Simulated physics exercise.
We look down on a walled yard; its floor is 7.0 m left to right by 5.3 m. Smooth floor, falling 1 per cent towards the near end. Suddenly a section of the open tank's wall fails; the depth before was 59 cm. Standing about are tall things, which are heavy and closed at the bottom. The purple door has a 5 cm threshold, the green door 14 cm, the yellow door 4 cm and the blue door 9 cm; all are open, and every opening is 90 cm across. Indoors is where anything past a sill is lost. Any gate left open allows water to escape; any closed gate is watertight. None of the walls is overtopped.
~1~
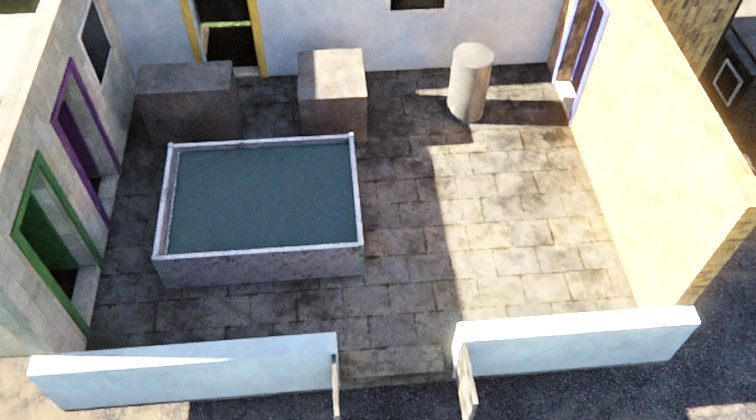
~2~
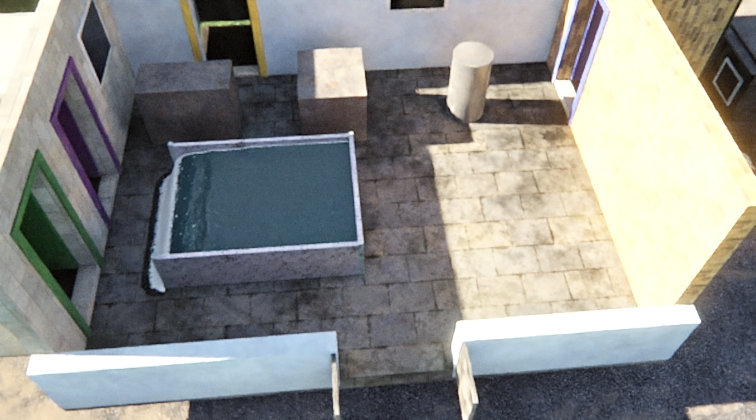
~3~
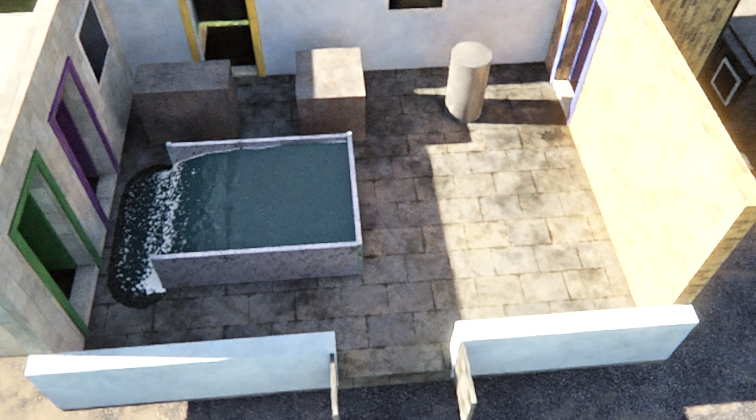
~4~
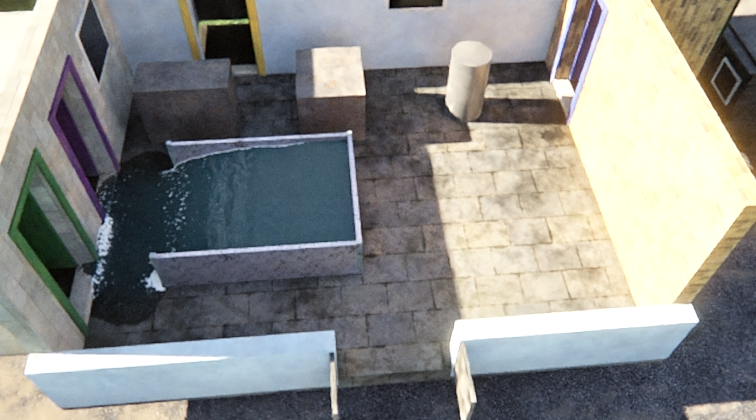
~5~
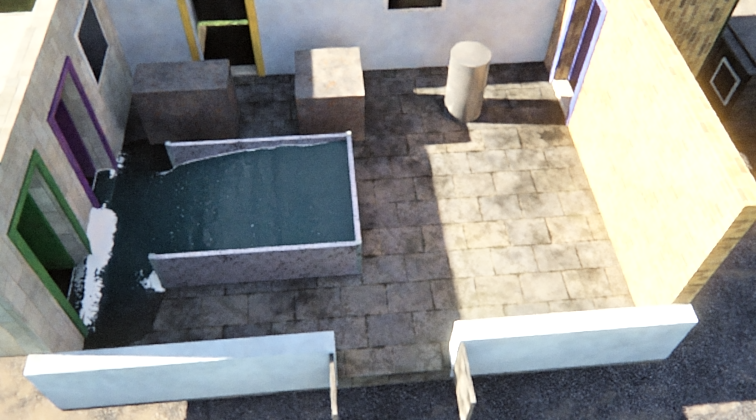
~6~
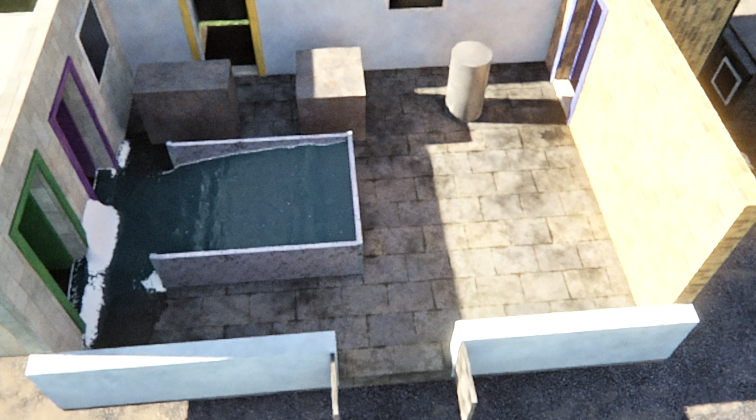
Water burst out through the left side of an open tank in a walled yard, spread across the paved floor, and reached the left wall, foaming white around the green and purple doorways.
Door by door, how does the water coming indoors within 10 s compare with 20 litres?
At the end, the purple door lets in a larger amount than the limit, the green door lets in a larger amount than the limit, the yellow door lets in a smaller amount than the limit, the blue door lets in a smaller amount than the limit.
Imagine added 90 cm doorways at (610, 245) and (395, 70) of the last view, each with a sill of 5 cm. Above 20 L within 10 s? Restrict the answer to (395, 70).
At that door: Within the limit.
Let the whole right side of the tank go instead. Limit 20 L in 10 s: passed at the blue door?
Well, at blue it would be too much.
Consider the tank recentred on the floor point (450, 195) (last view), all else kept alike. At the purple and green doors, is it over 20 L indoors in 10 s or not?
So the purple door tops the limit and the green door tops the limit.
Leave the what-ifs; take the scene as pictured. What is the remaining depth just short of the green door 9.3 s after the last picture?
It's some 7.5 centimetres deep.
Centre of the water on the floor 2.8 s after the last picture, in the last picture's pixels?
Roughly (215, 228).
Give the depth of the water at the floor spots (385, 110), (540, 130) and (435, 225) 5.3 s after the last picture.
Spot by spot: Some 0, 0, then 1 cm.
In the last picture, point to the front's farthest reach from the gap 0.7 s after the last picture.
About (136, 84) in the last view.
Then, 0.7 s after the last picture water covers 15 % of the floor and is deepest (42 cm) near (119, 242); purple door 32 cm at the sill, 202 L in, green door 32 cm at the sill, 63 L in, yellow door not reached, blue door not reached.
Then, 1.5 s after the last picture water covers 20 % of the floor and is deepest (43 cm) near (79, 380); purple door 31 cm at the sill, 395 L in, green door 30 cm at the sill, 146 L in, yellow door not reached, blue door not reached.
Then, 2.8 s after the last picture water covers 45 % of the floor and is deepest (28 cm) near (79, 380); purple door 19 cm at the sill, 585 L in, green door 20 cm at the sill, 213 L in, yellow door 6 cm at the sill, 0 L in, blue door not reached.
Then, 5.3 s after the last picture water covers 75 % of the floor and is deepest (16 cm) near (647, 334); purple door 10 cm at the sill, 685 L in, green door 11 cm at the sill, 228 L in, yellow door 4 cm at the sill, 3 L in, blue door not reached.
Then, 9.3 s after the last picture water covers 95 % of the floor and is deepest (10 cm) near (79, 380); purple door 7 cm at the sill, 714 L in, green door 7 cm at the sill, 228 L in, yellow door 3 cm at the sill, 4 L in, blue door 7 cm at the sill, 0 L in.
